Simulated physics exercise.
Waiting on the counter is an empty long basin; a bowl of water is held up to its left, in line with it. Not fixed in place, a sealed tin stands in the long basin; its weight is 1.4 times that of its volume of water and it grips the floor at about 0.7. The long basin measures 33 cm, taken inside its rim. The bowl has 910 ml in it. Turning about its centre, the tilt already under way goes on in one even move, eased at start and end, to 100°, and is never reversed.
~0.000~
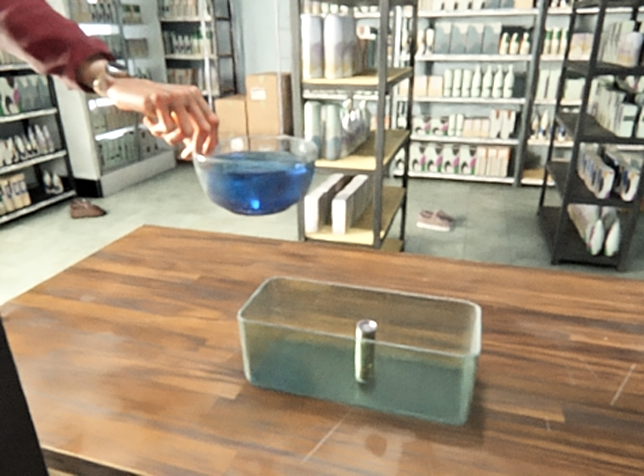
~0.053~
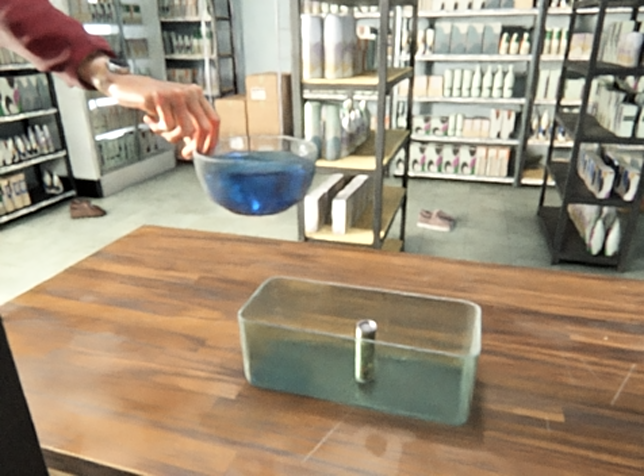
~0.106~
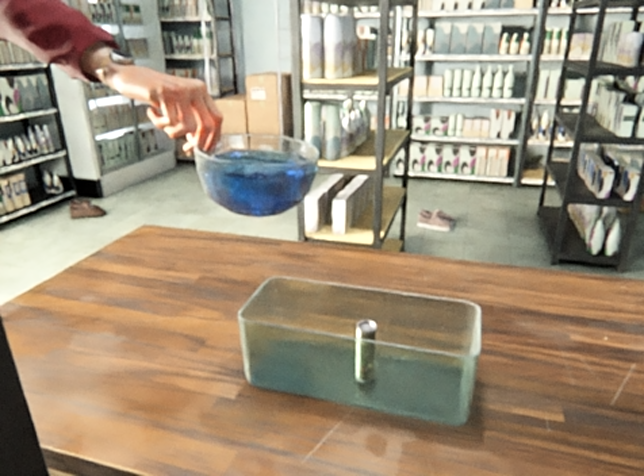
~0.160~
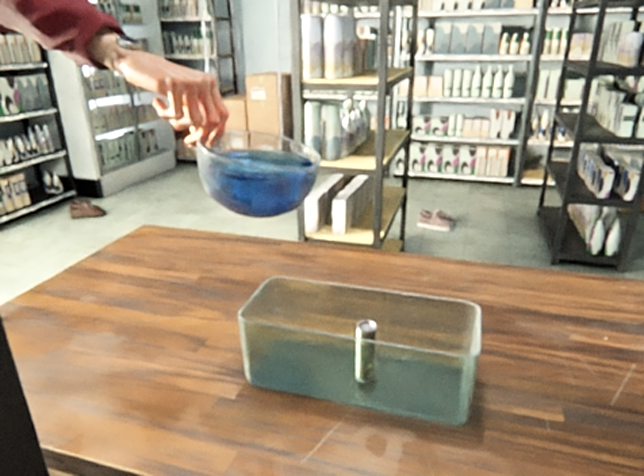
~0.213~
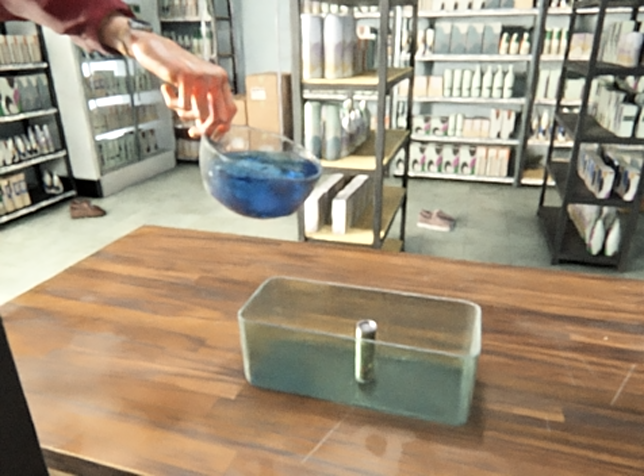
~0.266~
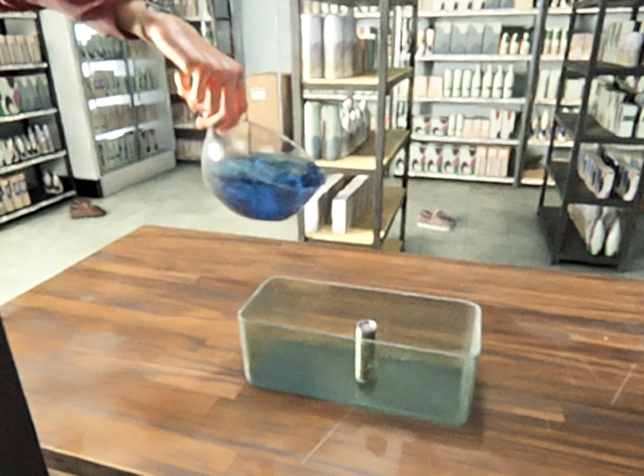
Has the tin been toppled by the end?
Yes. It tips over.
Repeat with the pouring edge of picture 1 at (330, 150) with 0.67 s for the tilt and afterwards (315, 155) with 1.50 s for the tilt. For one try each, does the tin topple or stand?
Try 1: Still standing; try 2: Still standing.
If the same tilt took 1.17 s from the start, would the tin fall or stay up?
After the tilt, the tin is still standing.
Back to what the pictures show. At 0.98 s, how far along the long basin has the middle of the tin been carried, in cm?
Roughly 5 cm.
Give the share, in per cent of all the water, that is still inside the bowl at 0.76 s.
Share remaining: Approx. 4 %.
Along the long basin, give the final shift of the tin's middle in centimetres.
Roughly 7.0 cm.
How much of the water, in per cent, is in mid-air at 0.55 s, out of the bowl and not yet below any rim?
Near 52 per cent of it all.
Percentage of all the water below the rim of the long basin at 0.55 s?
20 %, roughly.
After 0.55 s the tilt is 87° and 27 per cent is still to pour; the tin stands where it began.
After 0.76 s the tilt is 100° and 4 per cent is still to pour; the tin stands 1 cm from where it began.
After 0.98 s the tilt is 100° and 0 per cent is still to pour; the tin leans 44°.
After 1.22 s the tilt is 100° and 0 per cent is still to pour; the tin lies on its side.
In the end the tin lies on its side.
